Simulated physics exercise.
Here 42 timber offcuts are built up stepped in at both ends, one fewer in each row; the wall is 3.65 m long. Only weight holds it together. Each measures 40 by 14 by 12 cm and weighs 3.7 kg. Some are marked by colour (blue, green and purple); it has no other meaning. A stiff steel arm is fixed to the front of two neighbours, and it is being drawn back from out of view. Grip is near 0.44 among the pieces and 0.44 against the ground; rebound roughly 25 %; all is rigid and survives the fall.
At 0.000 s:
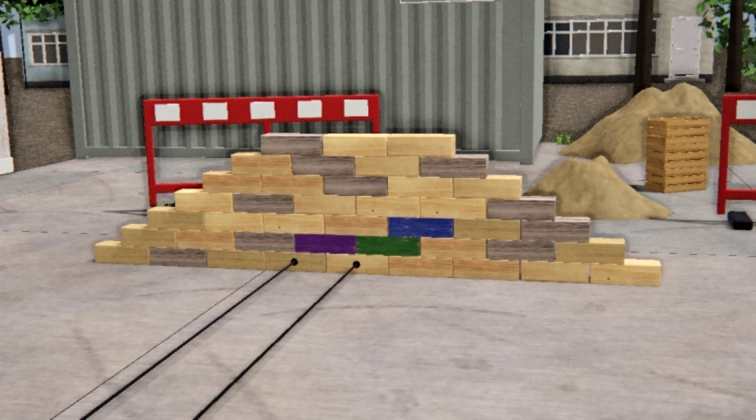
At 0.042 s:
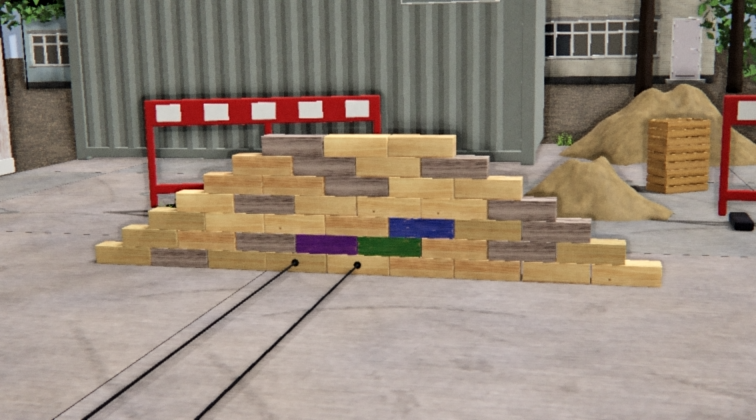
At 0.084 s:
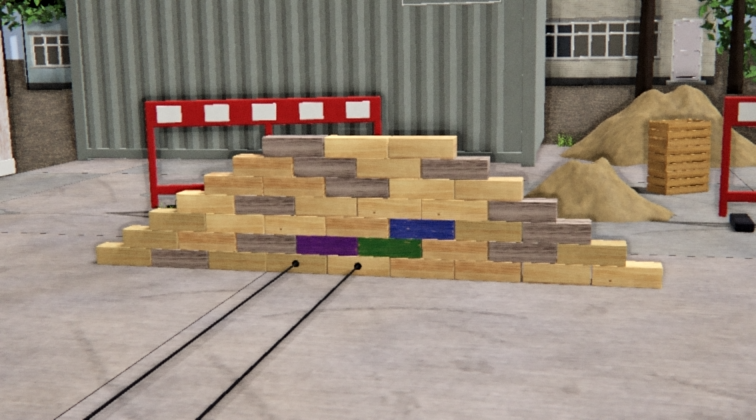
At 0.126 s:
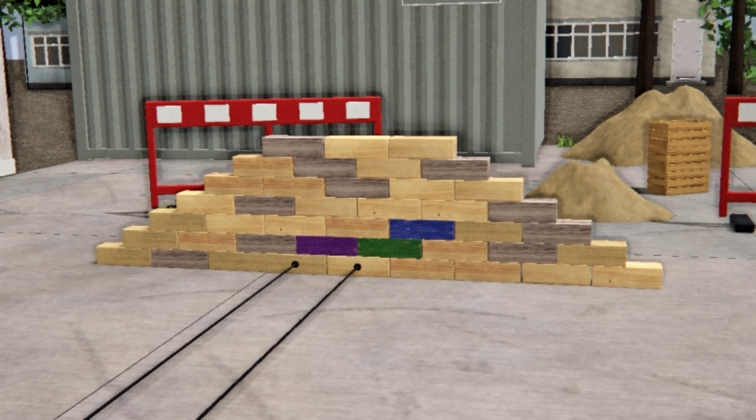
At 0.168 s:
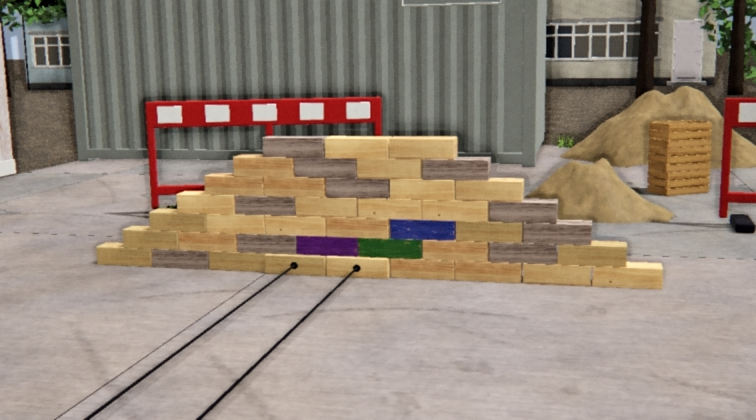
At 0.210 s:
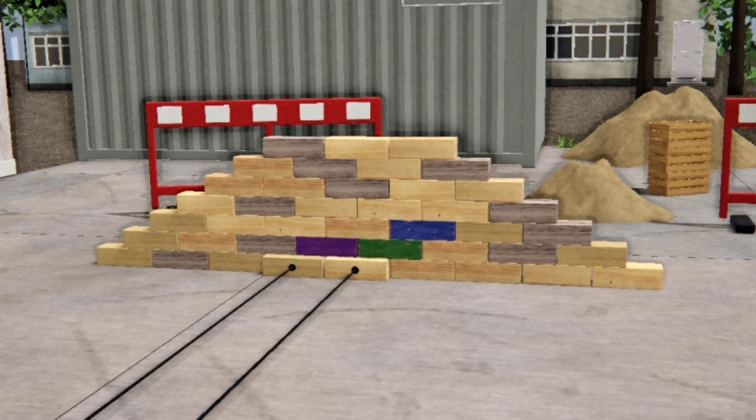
Two dark lines slowly drawing a pair of bottom-row blocks slightly forward from a stepped wooden wall in a yard.
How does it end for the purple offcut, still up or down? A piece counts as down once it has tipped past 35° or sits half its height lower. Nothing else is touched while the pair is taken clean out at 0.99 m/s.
It falls.
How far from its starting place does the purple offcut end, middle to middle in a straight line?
Some 18 cm.
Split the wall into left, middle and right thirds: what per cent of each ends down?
Left 0, middle 10, right 0 per cent.
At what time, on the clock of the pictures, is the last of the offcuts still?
Around 1.0 s.
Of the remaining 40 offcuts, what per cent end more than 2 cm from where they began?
Shifted: 30 per cent.
Around 0.28 s, none of the 40 other offcuts down, 11 disturbed; purple offcut displaced 31 mm; green offcut displaced 18 mm.
Around 0.40 s, none of the 40 other offcuts down, 16 disturbed; purple offcut tipped 16°, 59 mm lower; green offcut displaced 23 mm.
Around 0.62 s, 1 of the 40 other offcuts down; purple offcut 12 cm lower; green offcut displaced 22 mm.
Finally (1.0 s), 1 of the 40 other offcuts down; purple offcut 12 cm lower; green offcut displaced 22 mm; blue offcut unmoved. Seen by the last camera, middles, purple offcut near (324, 268), green offcut near (392, 248).
